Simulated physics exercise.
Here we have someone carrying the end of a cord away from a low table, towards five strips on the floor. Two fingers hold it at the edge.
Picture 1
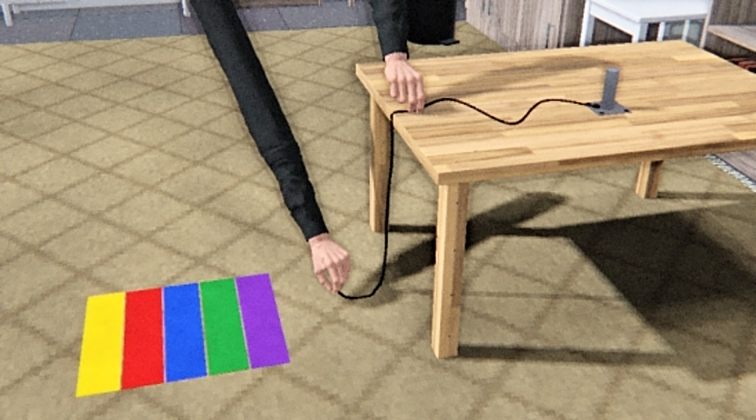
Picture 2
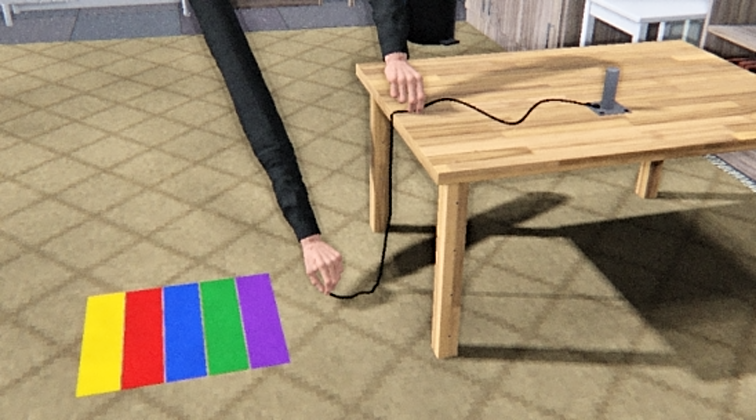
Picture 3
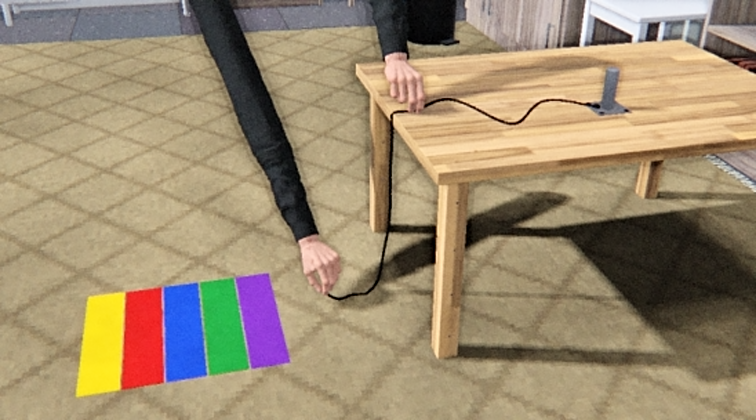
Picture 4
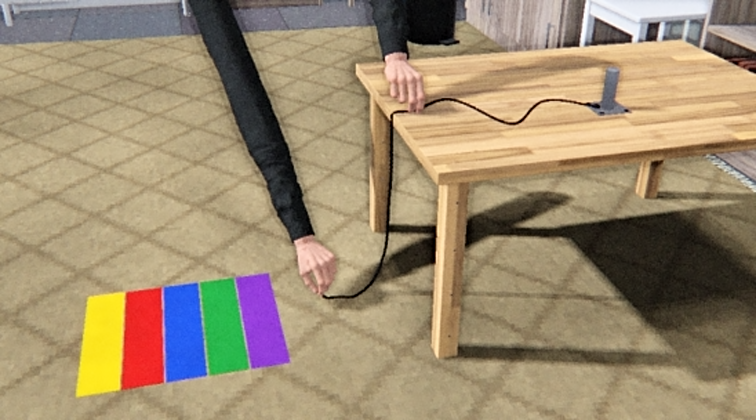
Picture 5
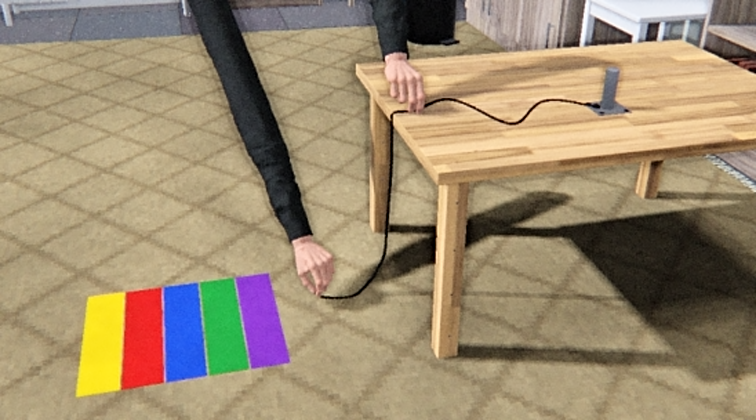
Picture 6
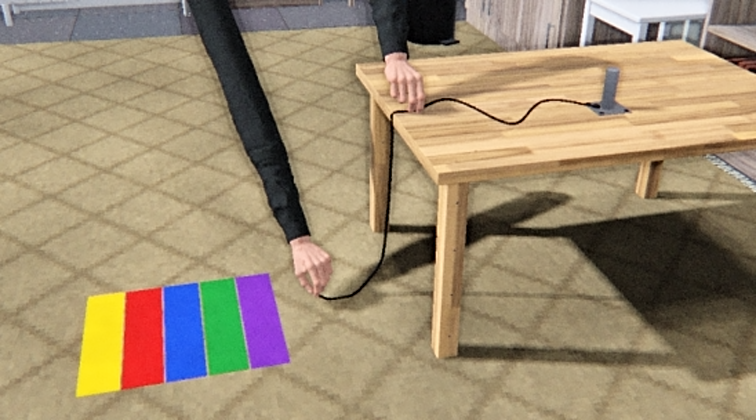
Beside a wooden table, a hand moves a dark cord's end slightly left toward coloured strips.
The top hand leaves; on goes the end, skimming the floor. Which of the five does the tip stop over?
The yellow one.
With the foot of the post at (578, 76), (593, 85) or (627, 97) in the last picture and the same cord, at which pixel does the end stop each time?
The places are (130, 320), (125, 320) and (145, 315).
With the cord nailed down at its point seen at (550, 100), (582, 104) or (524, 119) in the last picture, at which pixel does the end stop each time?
Near (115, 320), (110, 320) and (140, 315).
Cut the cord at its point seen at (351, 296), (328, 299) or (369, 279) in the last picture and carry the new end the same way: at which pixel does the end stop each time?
Try by try, around (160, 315), (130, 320) and (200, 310).
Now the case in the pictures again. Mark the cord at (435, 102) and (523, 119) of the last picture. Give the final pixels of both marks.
About (372, 149), and the other about (489, 117).
Soon after, end near (168, 313); over blue.
After that, end near (125, 319); over red.
At the stop, end near (100, 323); over yellow. It halts on the yellow strip.
